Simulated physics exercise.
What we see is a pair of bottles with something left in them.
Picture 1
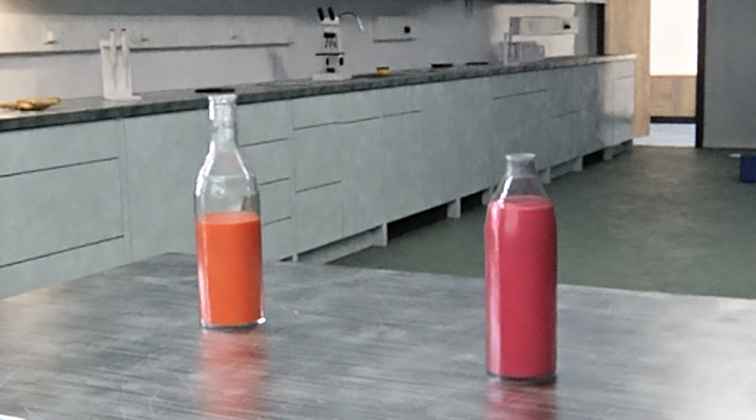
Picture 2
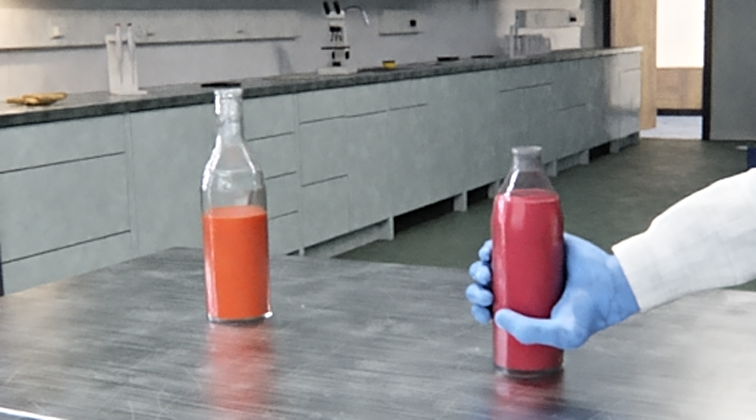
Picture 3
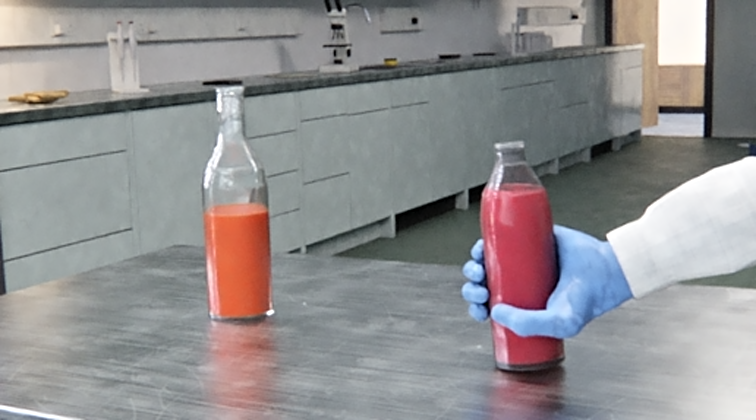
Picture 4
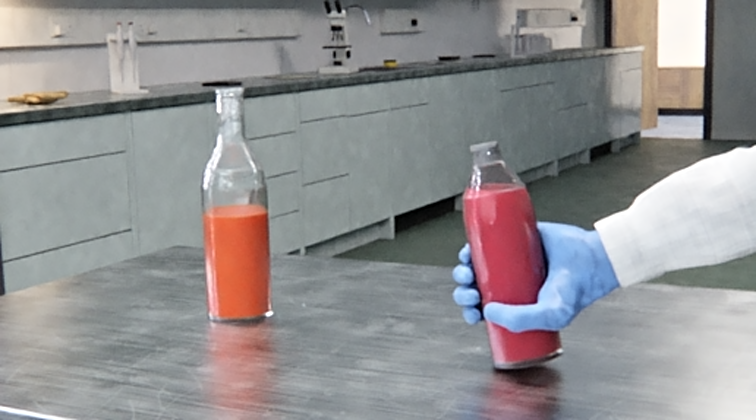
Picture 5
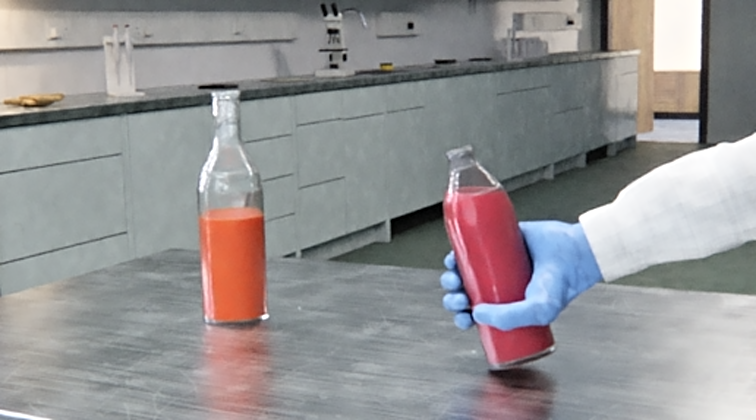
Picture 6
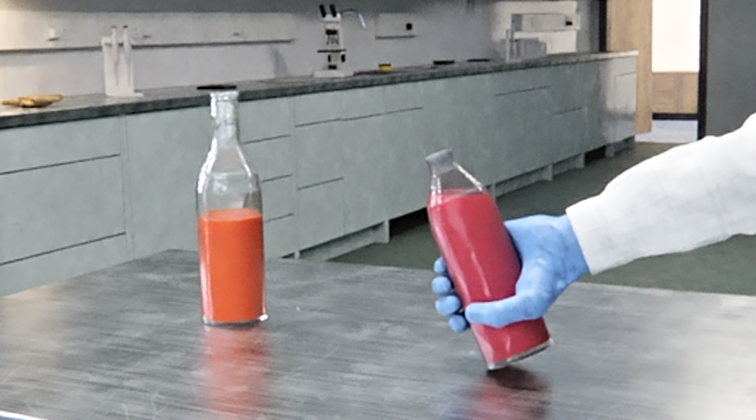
The clip shows two open glass bottles, one with orange liquid and one with red, on a dark table in a laboratory-like room. A blue-gloved hand grasps the right, red bottle and tilts it leftward while the orange bottle stands still.
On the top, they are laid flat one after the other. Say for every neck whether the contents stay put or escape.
Left - they escape, right - they escape.
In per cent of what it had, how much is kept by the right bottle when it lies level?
I'd say close to 35 per cent is kept.
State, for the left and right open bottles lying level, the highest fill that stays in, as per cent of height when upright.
The first takes 20 %, the second 26 %.
A moment on, the right bottle is nearly down; right bottle, a puddle at its mouth.
Further on, the right bottle lies flat; right bottle, a puddle at its mouth.
When it is over, both lie flat; right bottle, a puddle at its mouth; left bottle, a puddle at its mouth.
